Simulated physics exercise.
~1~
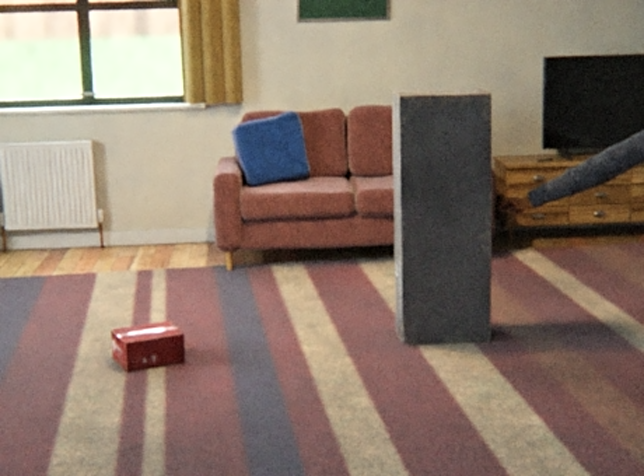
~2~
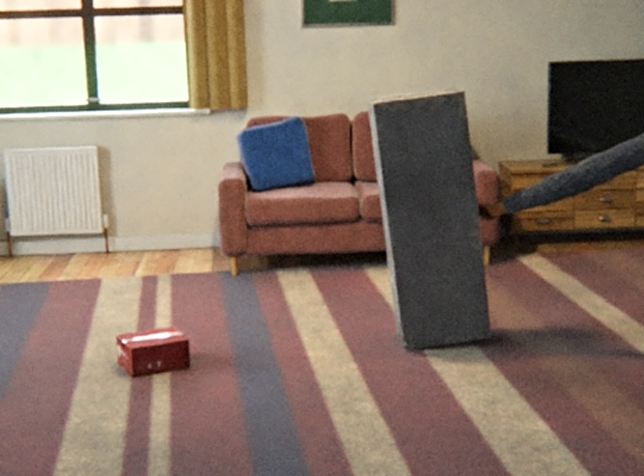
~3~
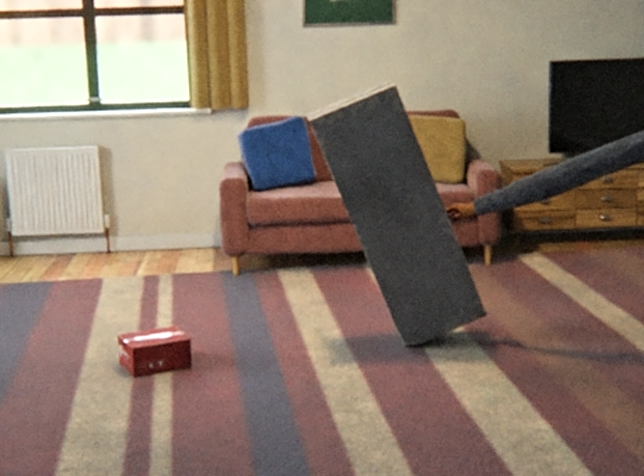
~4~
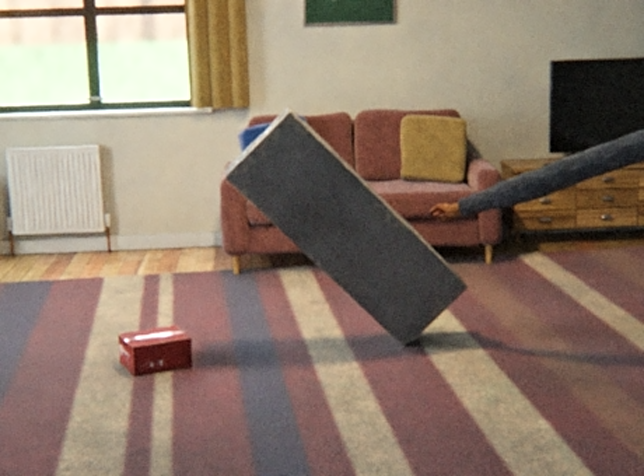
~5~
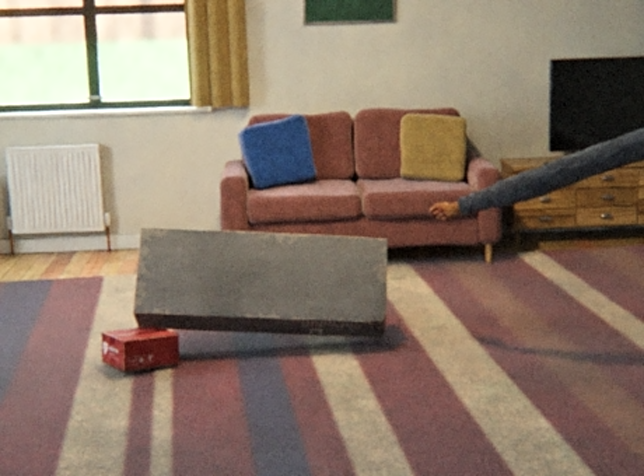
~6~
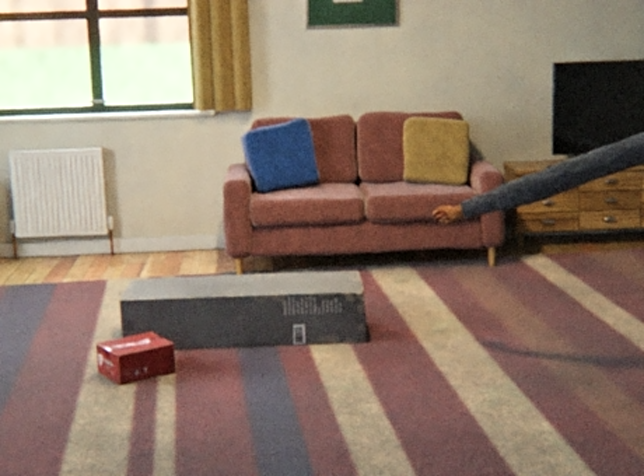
A tall grey box stands on a striped carpet in a living room, seen from across the floor by a slightly swaying camera. Behind it are a red sofa with blue and yellow cushions, a radiator below a window, and a television on a wooden cabinet, while a small red box sits at left. An arm in a grey-blue sleeve reaches in from the right and pushes the grey box, which tilts left. It tips further as the hand stays behind, then drops beside the red box, which shifts slightly left. The grey box ends lying on its side.
